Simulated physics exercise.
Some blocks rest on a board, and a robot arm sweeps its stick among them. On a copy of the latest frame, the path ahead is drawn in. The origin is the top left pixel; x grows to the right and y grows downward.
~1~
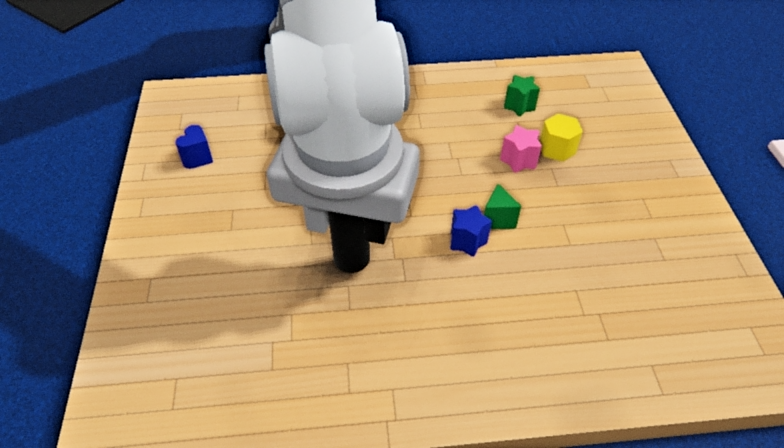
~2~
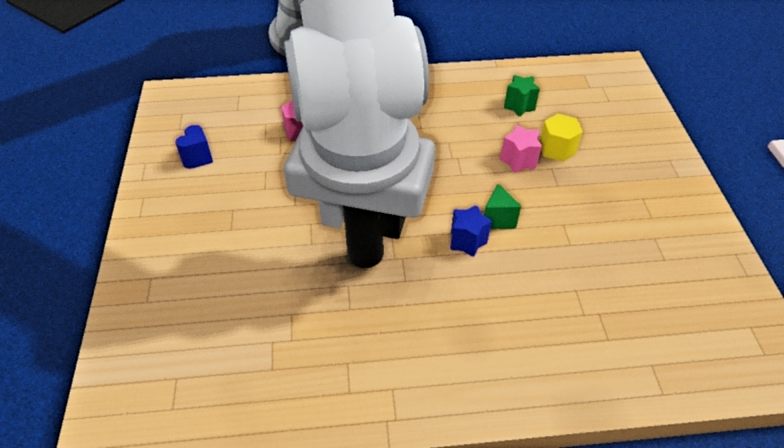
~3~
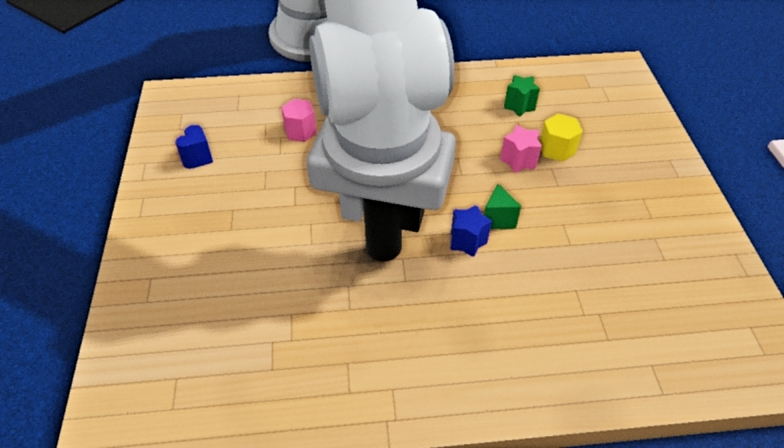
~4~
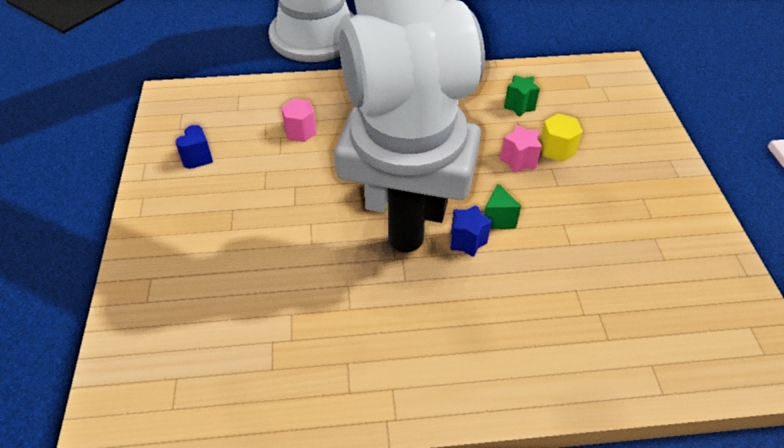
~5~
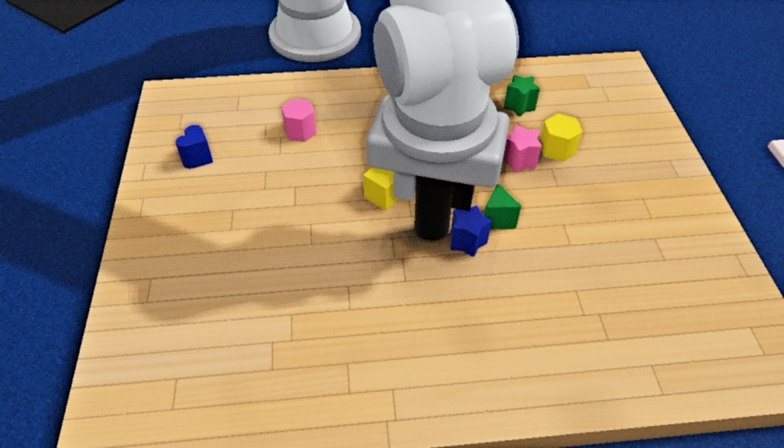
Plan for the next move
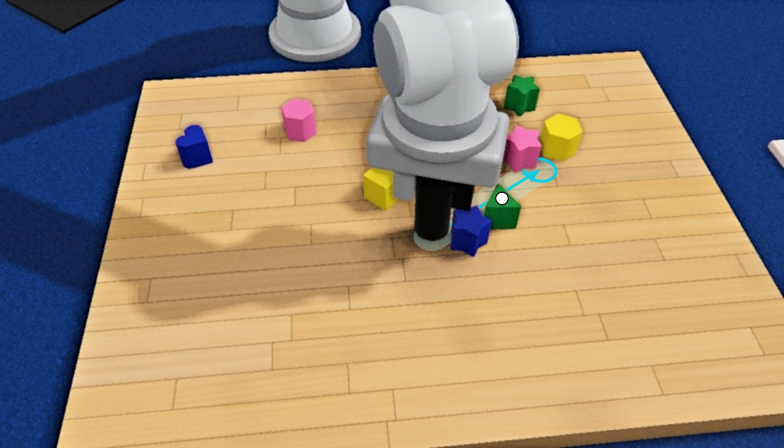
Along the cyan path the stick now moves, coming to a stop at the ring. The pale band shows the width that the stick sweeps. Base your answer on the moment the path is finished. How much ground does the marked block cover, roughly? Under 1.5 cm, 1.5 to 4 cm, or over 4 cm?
It slides somewhere between 1.5 and 4 cm.
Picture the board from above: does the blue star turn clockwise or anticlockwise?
Looking down on the board, it turns clockwise.
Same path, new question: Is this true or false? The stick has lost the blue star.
Answer: True.
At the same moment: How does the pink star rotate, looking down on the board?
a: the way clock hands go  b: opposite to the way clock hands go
That would be b.
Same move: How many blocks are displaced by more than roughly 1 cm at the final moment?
Number moved: 3+.
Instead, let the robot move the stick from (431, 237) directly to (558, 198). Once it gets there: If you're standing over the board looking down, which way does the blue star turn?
Looking down, my answer is that the blue star rotates clockwise.
Drawn move, straight from (431, 237) to (540, 170); the dot is on the green triangular block.
The first path, step by step. One third of the way, stick (471, 204); blue star (486, 216), turned 55° clockwise; green triangular block (509, 197), turned 20° anticlockwise.
Two thirds of the way, stick (508, 181); blue star (486, 216), turned 55° clockwise; green triangular block (517, 192), turned 30° clockwise.
At the end, stick (542, 160); blue star (486, 216), turned 55° clockwise; green triangular block (517, 192), turned 30° clockwise; pink star (529, 125), turned 25° anticlockwise; yellow hexagonal block still.
